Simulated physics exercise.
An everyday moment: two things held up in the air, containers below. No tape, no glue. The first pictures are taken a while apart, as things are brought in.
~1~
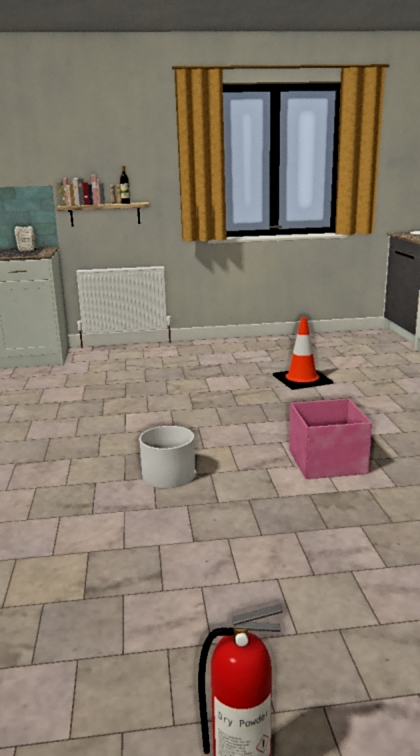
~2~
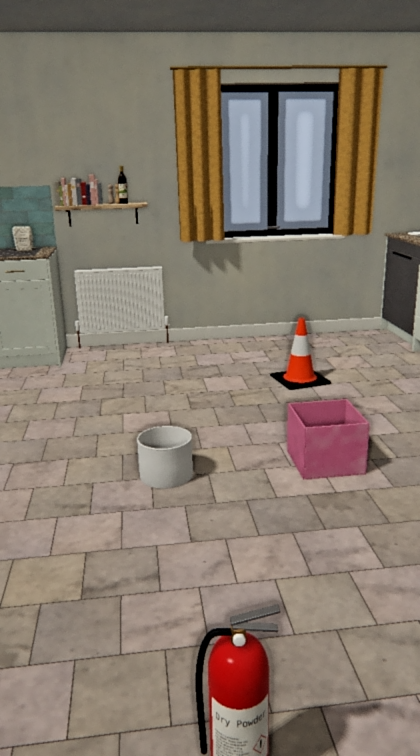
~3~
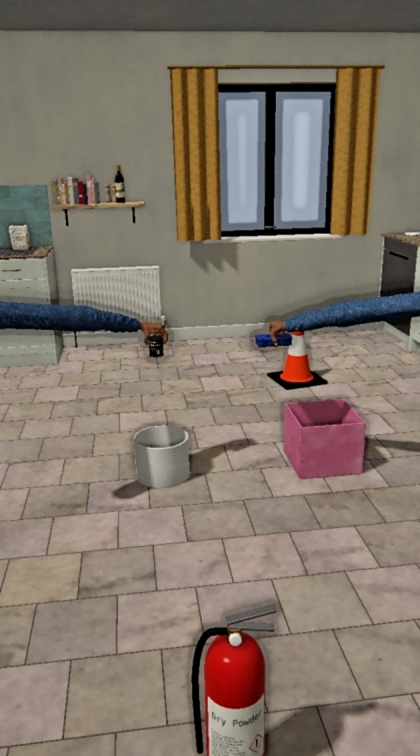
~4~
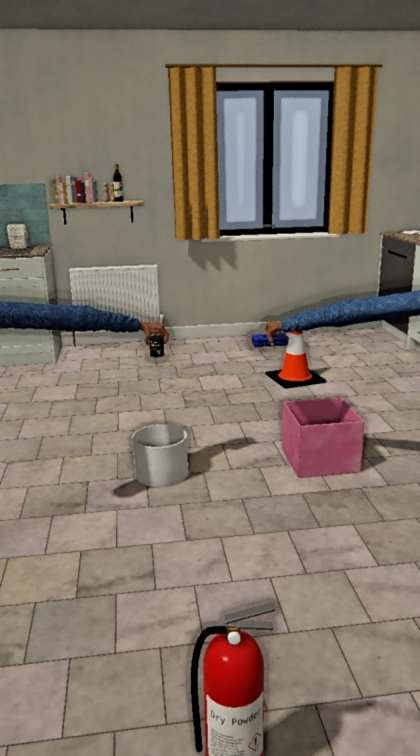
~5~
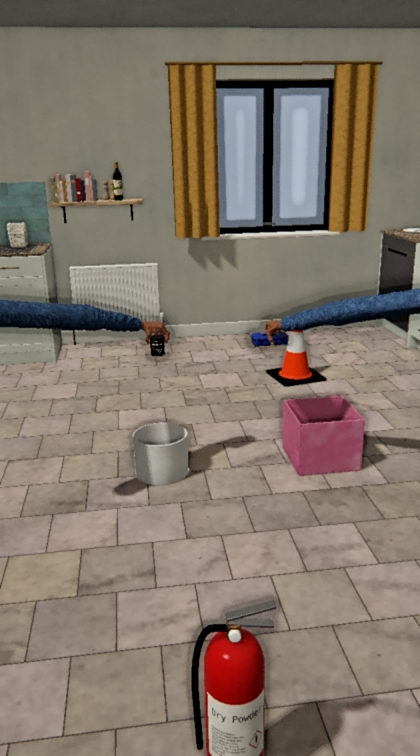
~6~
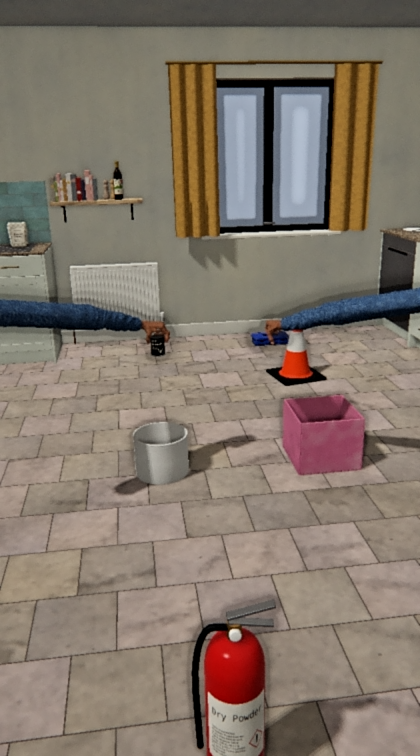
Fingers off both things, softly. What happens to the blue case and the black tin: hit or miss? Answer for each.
As it turns out, the blue case ends up outside, the black tin drops into the container.
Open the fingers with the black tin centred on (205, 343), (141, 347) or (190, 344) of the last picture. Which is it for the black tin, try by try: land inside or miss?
Try by try, it ends up outside; is caught; lands outside.
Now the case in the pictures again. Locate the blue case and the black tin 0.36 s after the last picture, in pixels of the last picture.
About (269, 430), and the other about (163, 439).
Then, 0.22 s later than the last frame, blue case dropping near (270, 369); black tin dropping near (159, 376).
Then, 0.36 s later than the last frame, blue case dropping near (269, 430); black tin dropping near (163, 439).
Then, 0.50 s later than the last frame, blue case fallen near (269, 449); black tin fallen near (163, 451).
When it is over, the blue case misses, near (269, 459); the black tin lands inside, near (164, 462).
